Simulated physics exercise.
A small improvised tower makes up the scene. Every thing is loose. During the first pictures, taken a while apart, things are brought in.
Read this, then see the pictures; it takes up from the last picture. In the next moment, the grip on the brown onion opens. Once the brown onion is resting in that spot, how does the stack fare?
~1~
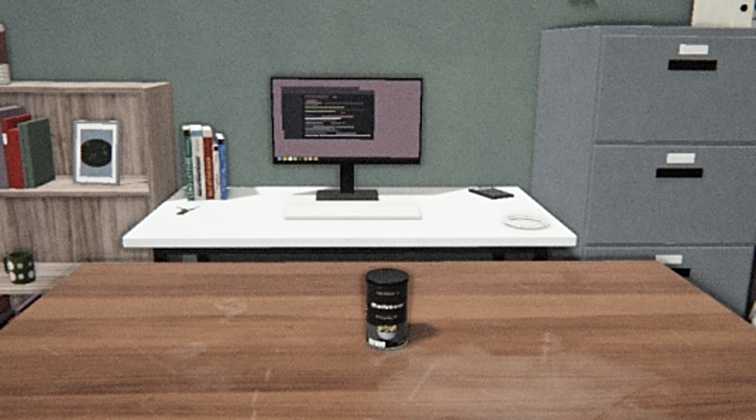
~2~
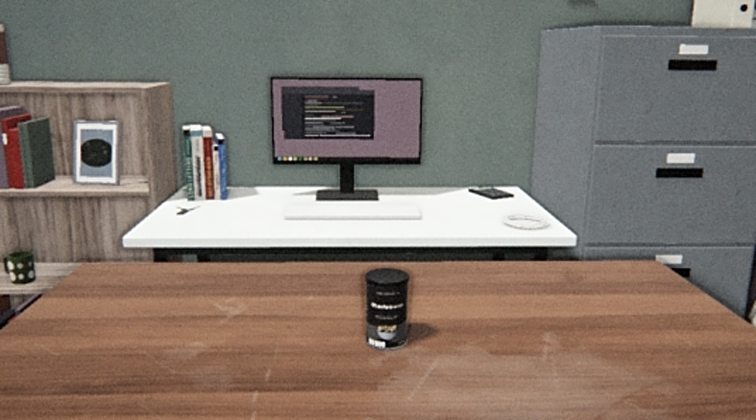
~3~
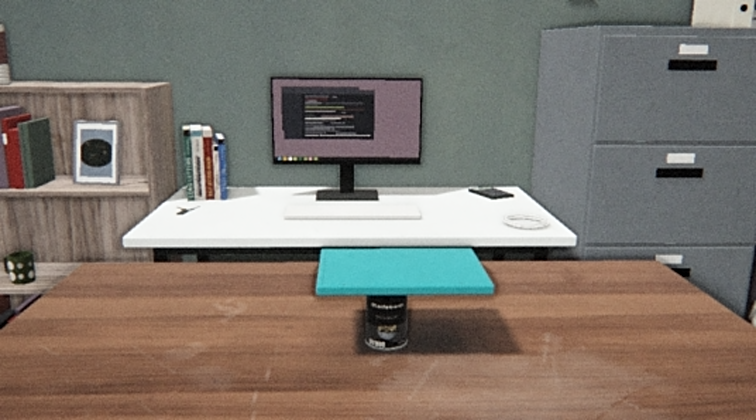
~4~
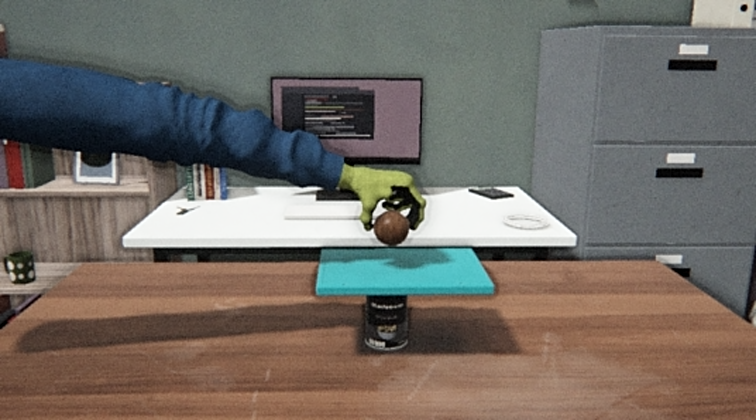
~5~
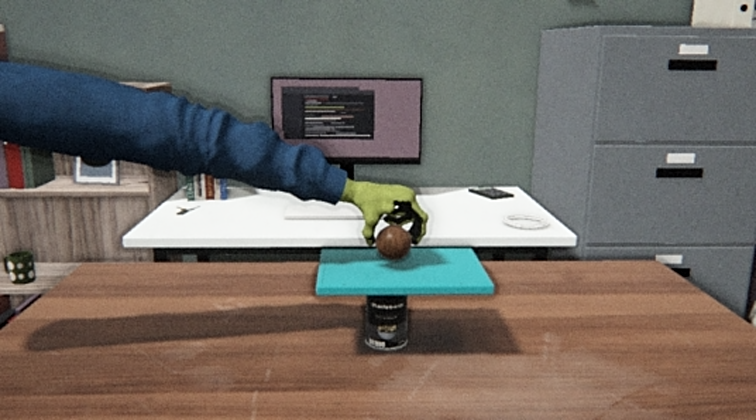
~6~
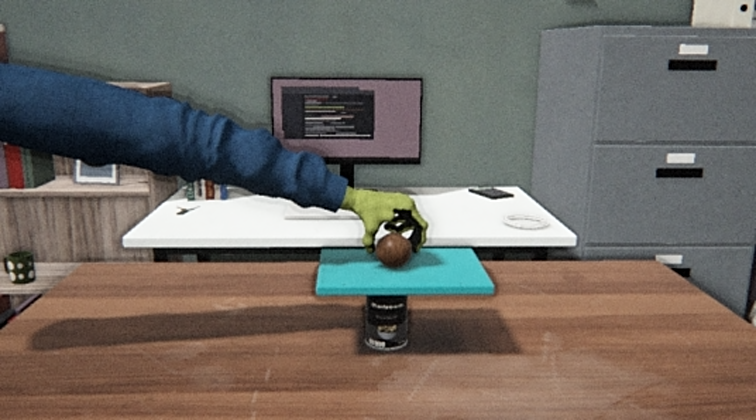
Stays put.
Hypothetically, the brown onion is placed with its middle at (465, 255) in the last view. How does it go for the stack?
Well, it crumbles then.
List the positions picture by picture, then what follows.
The last thing is not in view yet; black tin (387, 309), in the first picture.
The last thing is not in view yet; black tin (387, 309), in the second picture.
The last thing is not in view yet; black tin (387, 309), in the third picture.
Still above its spot; brown onion (392, 228); black tin (387, 309), in the fourth picture.
Still above its spot; brown onion (394, 242); black tin (387, 309), in the fifth picture.
Set down, still held; brown onion (394, 250); black tin (387, 309), in the sixth picture.
Then, 0.80 s later than the last frame, all is still.
Then, 1.70 s later than the last frame, brown onion resting near (394, 250).
When it is over, all 3 as before. End places, in pixels of the last picture, brown onion near (394, 250). The stack keeps its balance.
